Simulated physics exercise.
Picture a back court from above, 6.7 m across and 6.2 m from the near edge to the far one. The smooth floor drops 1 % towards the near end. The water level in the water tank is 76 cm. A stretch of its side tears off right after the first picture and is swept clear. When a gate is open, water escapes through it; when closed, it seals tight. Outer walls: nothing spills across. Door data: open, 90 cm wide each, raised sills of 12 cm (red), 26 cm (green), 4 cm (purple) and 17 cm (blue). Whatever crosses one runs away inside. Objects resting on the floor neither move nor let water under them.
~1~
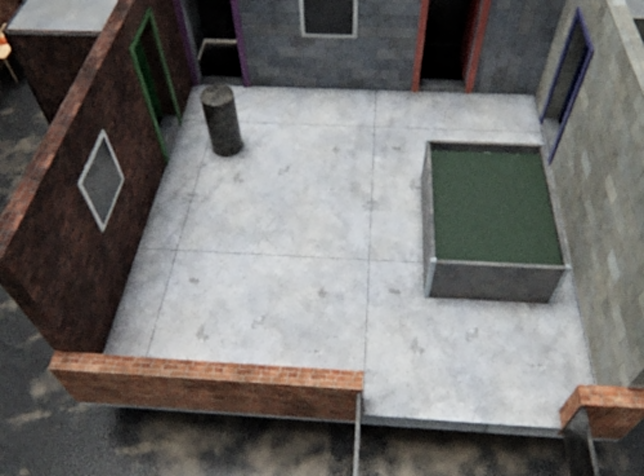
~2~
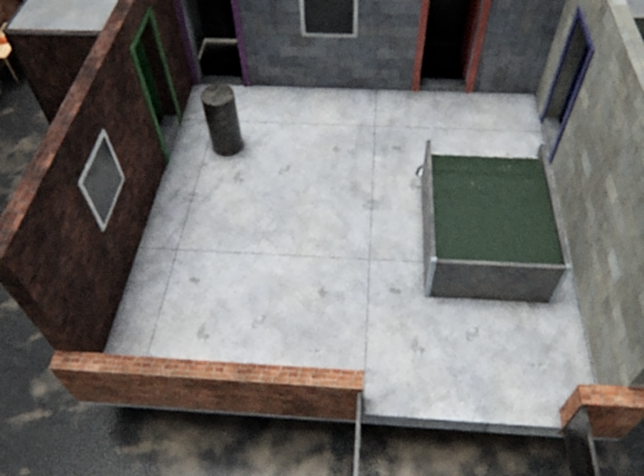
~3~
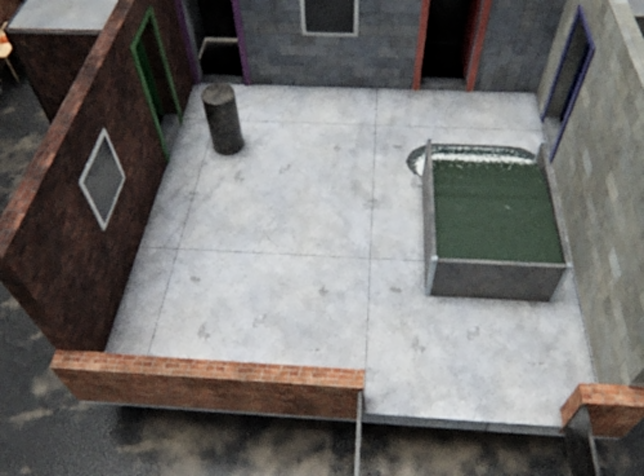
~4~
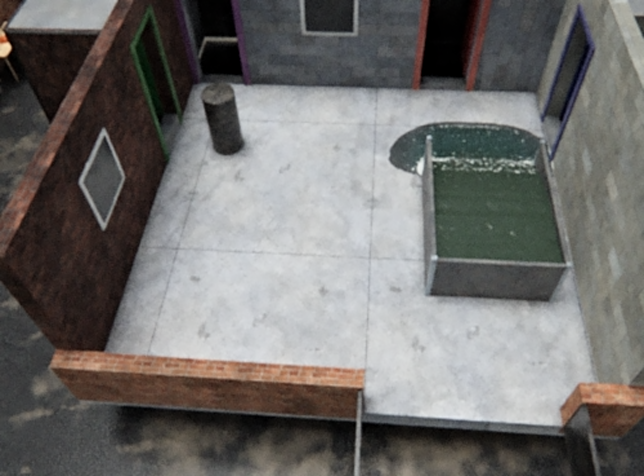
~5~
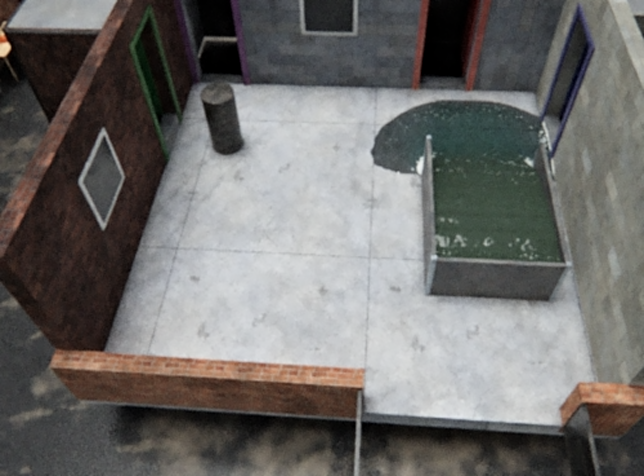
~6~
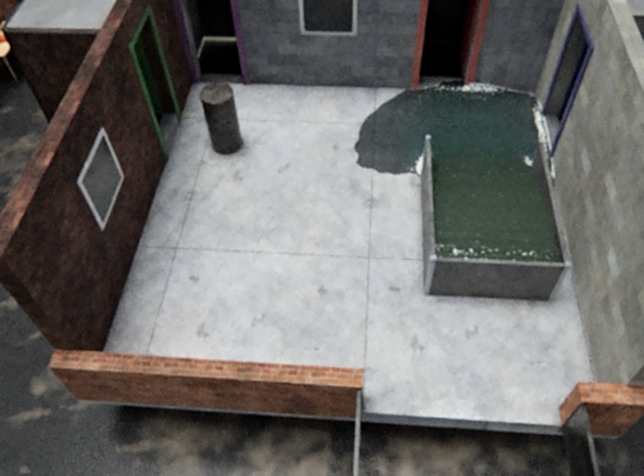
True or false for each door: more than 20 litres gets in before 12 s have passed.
Red door true, green door false, purple door true, blue door true.
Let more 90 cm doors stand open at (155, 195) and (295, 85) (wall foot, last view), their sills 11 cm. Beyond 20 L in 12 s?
The first door falls short and the second falls short.
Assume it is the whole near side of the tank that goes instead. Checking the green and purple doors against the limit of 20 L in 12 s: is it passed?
Then: Green under, purple under.
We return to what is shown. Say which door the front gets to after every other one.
That would be the green door, last of all.
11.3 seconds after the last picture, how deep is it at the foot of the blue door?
It comes to near 5.5 cm.
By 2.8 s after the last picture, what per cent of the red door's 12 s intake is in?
I'd put it at about 95 per cent by that point.
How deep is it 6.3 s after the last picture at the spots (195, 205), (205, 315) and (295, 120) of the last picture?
9, 4, 4 cm.
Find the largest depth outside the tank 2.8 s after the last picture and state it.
I'd put it at close to 23 cm.
Then, 0.7 s after the last picture water covers 20 % of the floor and is deepest (54 cm) near (531, 108); red door 36 cm at the sill, 111 L in, green door not reached, purple door not reached, blue door 21 cm at the sill, 0 L in.
Then, 1.5 s after the last picture water covers 25 % of the floor and is deepest (41 cm) near (503, 121); red door 38 cm at the sill, 271 L in, green door not reached, purple door not reached, blue door 30 cm at the sill, 19 L in.
Then, 2.8 s after the last picture water covers 40 % of the floor and is deepest (23 cm) near (189, 124); red door 23 cm at the sill, 420 L in, green door 17 cm at the sill, 0 L in, purple door 6 cm at the sill, 1 L in, blue door 23 cm at the sill, 86 L in.
Then, 6.3 s after the last picture water covers 75 % of the floor and is deepest (21 cm) near (100, 364); red door 6 cm at the sill, 449 L in, green door 10 cm at the sill, 0 L in, purple door 11 cm at the sill, 120 L in, blue door 8 cm at the sill, 98 L in.
Then, 11.3 s after the last picture water covers 95 % of the floor and is deepest (14 cm) near (553, 355); red door 5 cm at the sill, 449 L in, green door 4 cm at the sill, 0 L in, purple door 4 cm at the sill, 162 L in, blue door 6 cm at the sill, 98 L in.
